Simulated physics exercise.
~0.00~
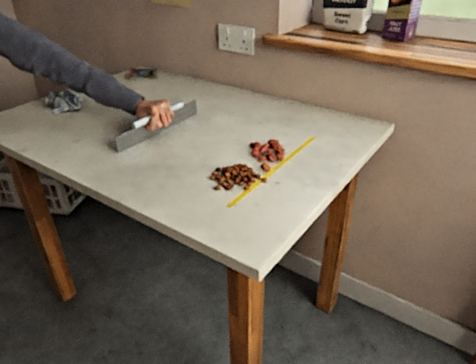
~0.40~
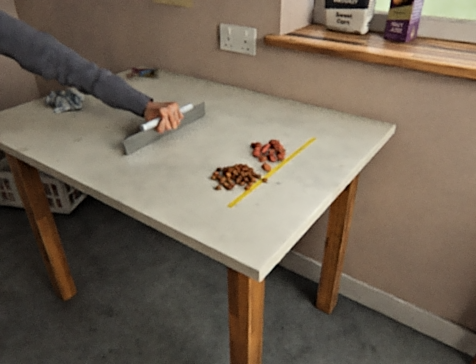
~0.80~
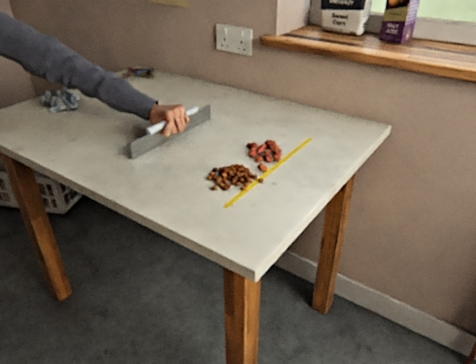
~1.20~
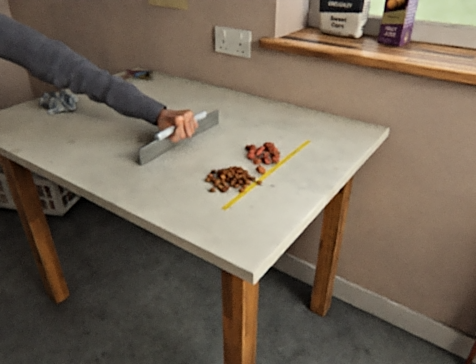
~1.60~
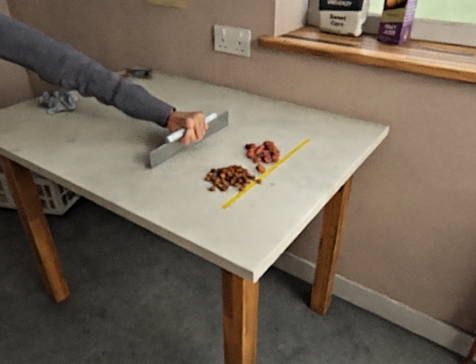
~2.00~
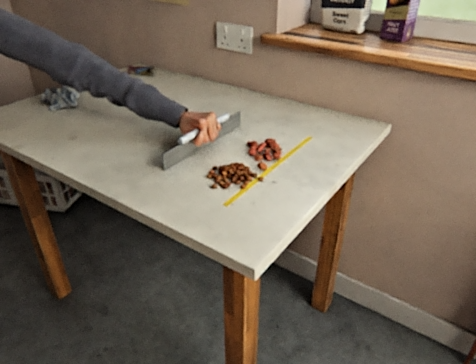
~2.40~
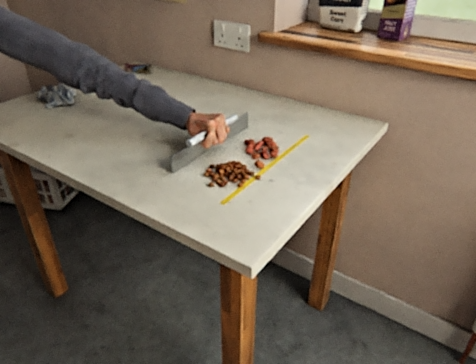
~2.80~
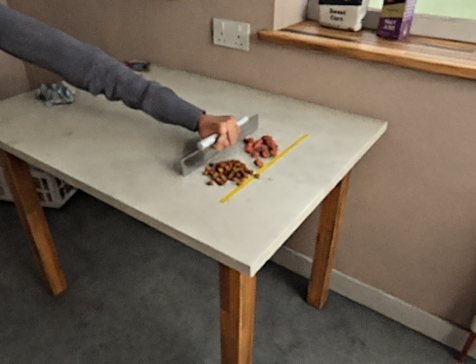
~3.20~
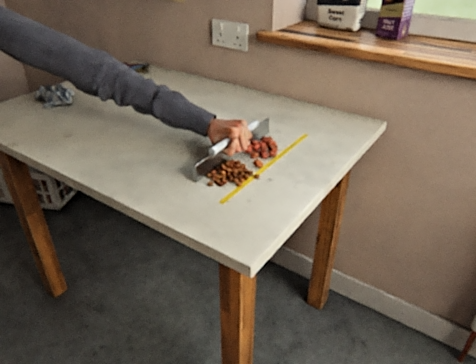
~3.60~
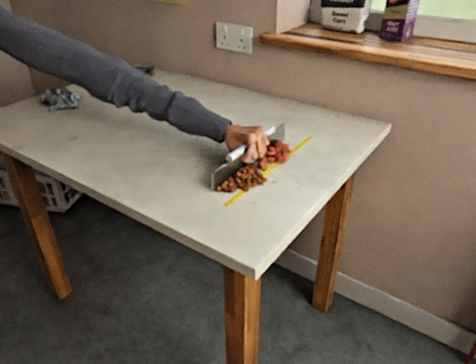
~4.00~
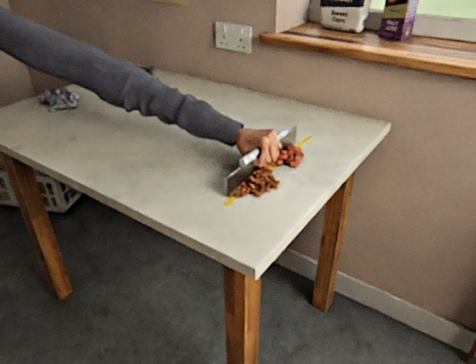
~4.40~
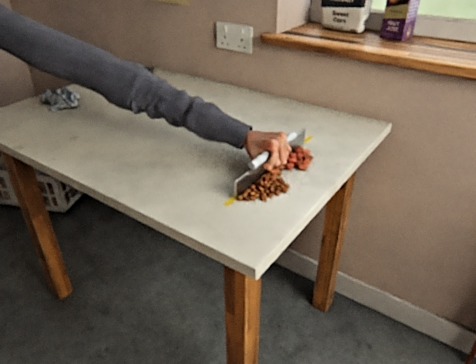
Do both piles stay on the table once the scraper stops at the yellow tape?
Yes, both piles are still wholly on the table, resting just past the tape and short of the edge.
